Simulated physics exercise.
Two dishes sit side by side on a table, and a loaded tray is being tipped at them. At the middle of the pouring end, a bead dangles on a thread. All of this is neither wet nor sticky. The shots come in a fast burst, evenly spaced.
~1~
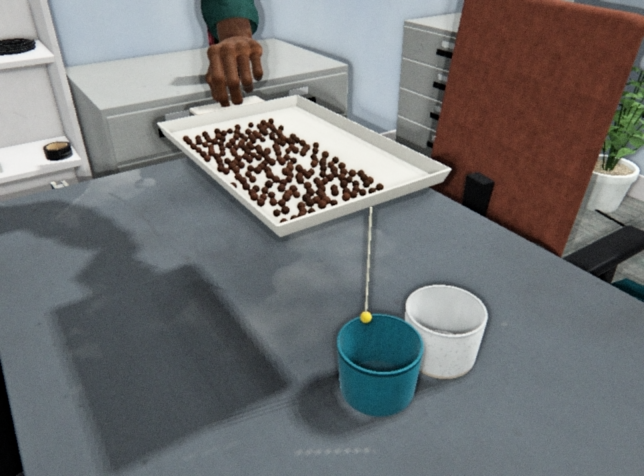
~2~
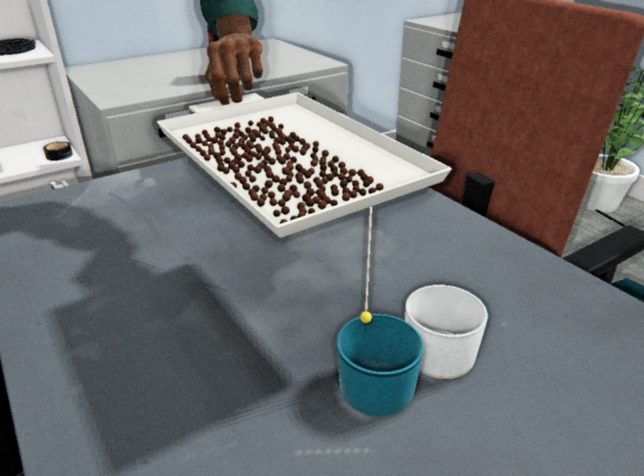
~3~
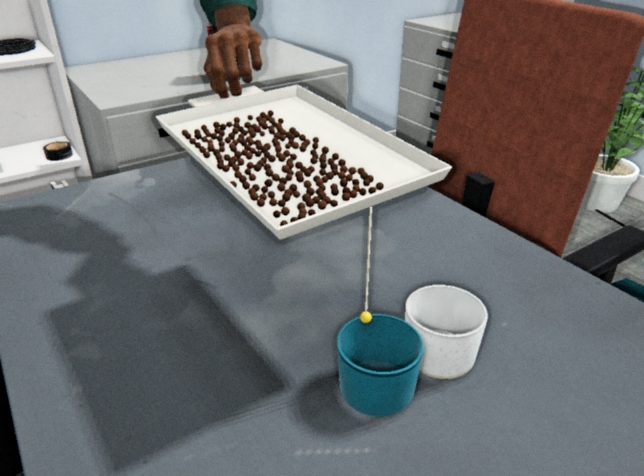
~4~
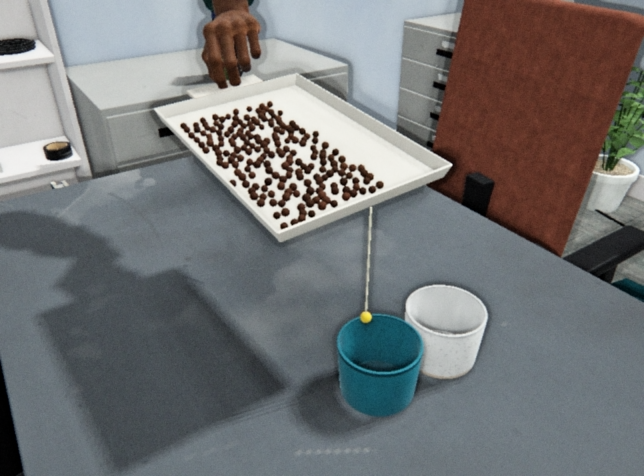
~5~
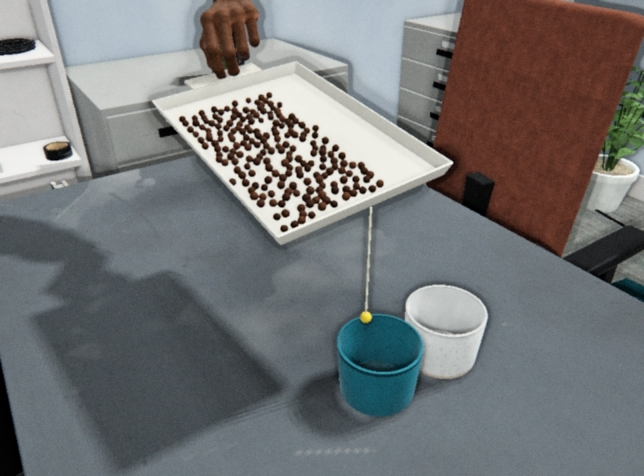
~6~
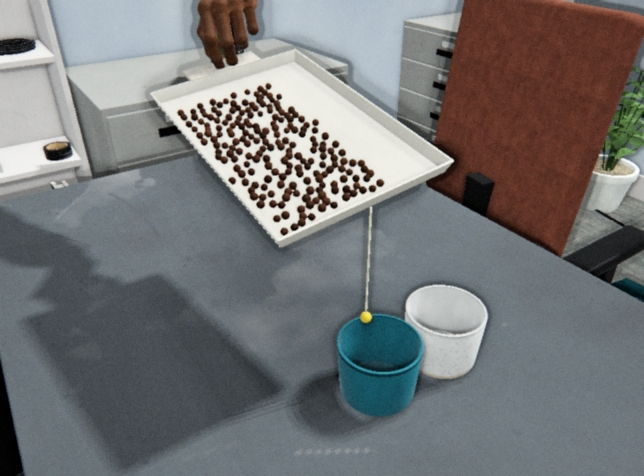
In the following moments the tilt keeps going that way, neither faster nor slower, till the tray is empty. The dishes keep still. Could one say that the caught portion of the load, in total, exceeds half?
No, it falls short of half.
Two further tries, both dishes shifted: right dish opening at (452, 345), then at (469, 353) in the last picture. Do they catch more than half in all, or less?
Held in all, by try: A smaller portion, then a smaller portion.
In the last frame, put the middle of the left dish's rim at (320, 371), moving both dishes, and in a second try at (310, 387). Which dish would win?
Well, the first go goes to the leftmost dish, and the second to the leftmost dish.
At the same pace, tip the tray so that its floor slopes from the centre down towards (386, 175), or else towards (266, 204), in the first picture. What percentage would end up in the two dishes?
The first try gives close to 90 per cent, the second close to 0 per cent.
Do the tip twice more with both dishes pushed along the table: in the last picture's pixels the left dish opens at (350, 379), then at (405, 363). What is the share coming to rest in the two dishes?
About 20% on the first try and 0% on the second.
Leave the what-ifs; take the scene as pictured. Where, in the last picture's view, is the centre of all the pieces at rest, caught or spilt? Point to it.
Resting centre, last picture - approx. (289, 445).
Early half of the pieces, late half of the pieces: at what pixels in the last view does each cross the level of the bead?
(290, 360), then (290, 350).
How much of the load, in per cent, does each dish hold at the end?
The left dish ends with 0 per cent of the load and the right dish with 0 per cent.
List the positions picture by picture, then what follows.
Corners of the pouring end (280, 221) and (444, 168), level; middle of the load (272, 162), allspice berries; left dish (406, 388); right dish (472, 351); bead on its thread (366, 317), in the first picture.
Corners of the pouring end (280, 222) and (444, 168), level; middle of the load (272, 161), in the second picture.
Corners of the pouring end (280, 225) and (444, 166), tipped barely, lowest at the left corner; middle of the load (272, 159), in the third picture.
Corners of the pouring end (280, 228) and (445, 164), tipped a little, lowest at the left corner; middle of the load (272, 155), in the fourth picture.
Corners of the pouring end (280, 231) and (445, 162), tipped a little, lowest at the left corner; middle of the load (271, 151), in the fifth picture.
Corners of the pouring end (280, 235) and (446, 160), tipped a little, lowest at the left corner; middle of the load (271, 147); left dish (406, 388); right dish (472, 351), in the sixth picture.
Just after the last frame, tray tipped steeply; almost all on the tray; just a few in the air.
A moment on, tray tipped right over; about a tenth on the tray; just a few in the left dish; the larger part outside both; about a tenth in the air.
Further on, tray tipped past a quarter turn; just a few in the left dish; almost all outside both.
When it is over, tray tipped past a quarter turn; just a few in the left dish; not one in the right dish; almost all outside both.
